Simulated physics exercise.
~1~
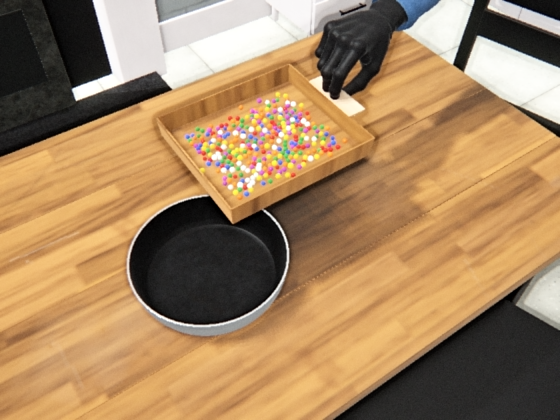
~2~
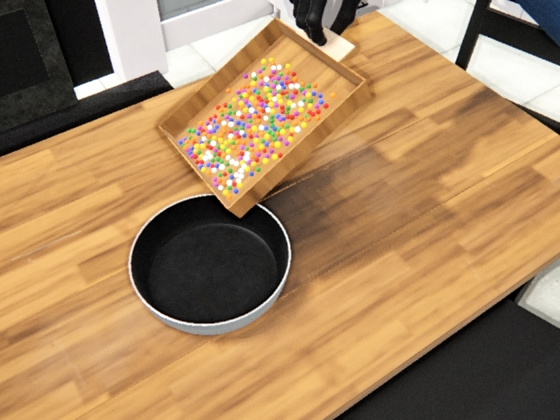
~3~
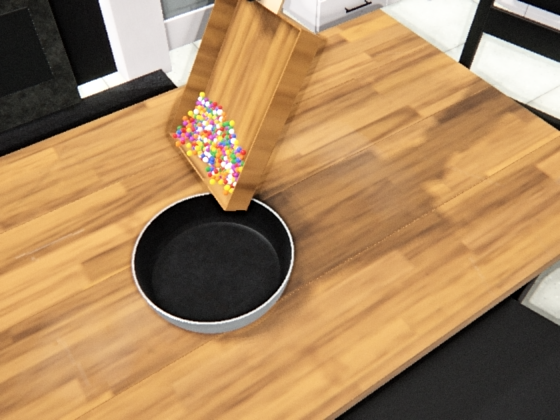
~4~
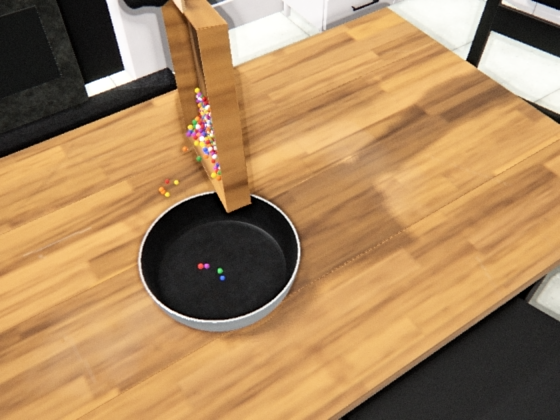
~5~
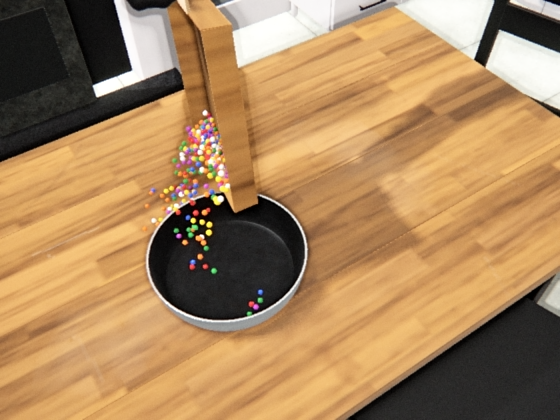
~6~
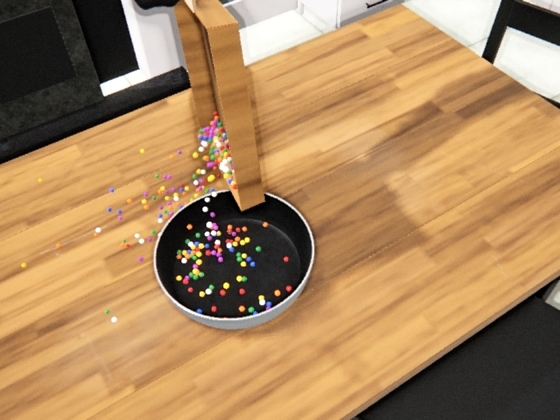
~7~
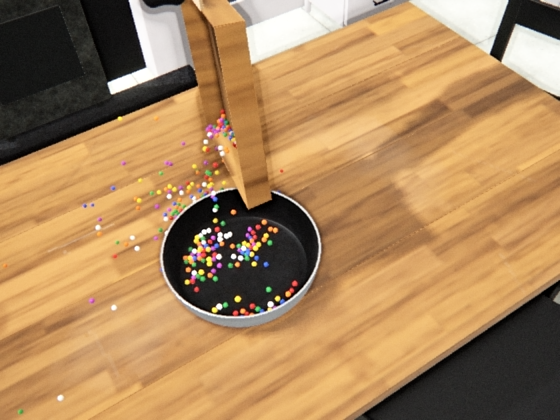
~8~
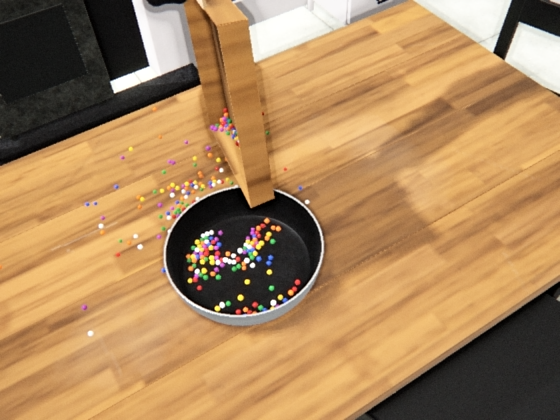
Colorful little beads slid down a wooden tray as a black-gloved hand tipped it upright over a dark round pan, spilling many inside while others scattered across the wooden table to the left, and some still clung near the tray's lower end.
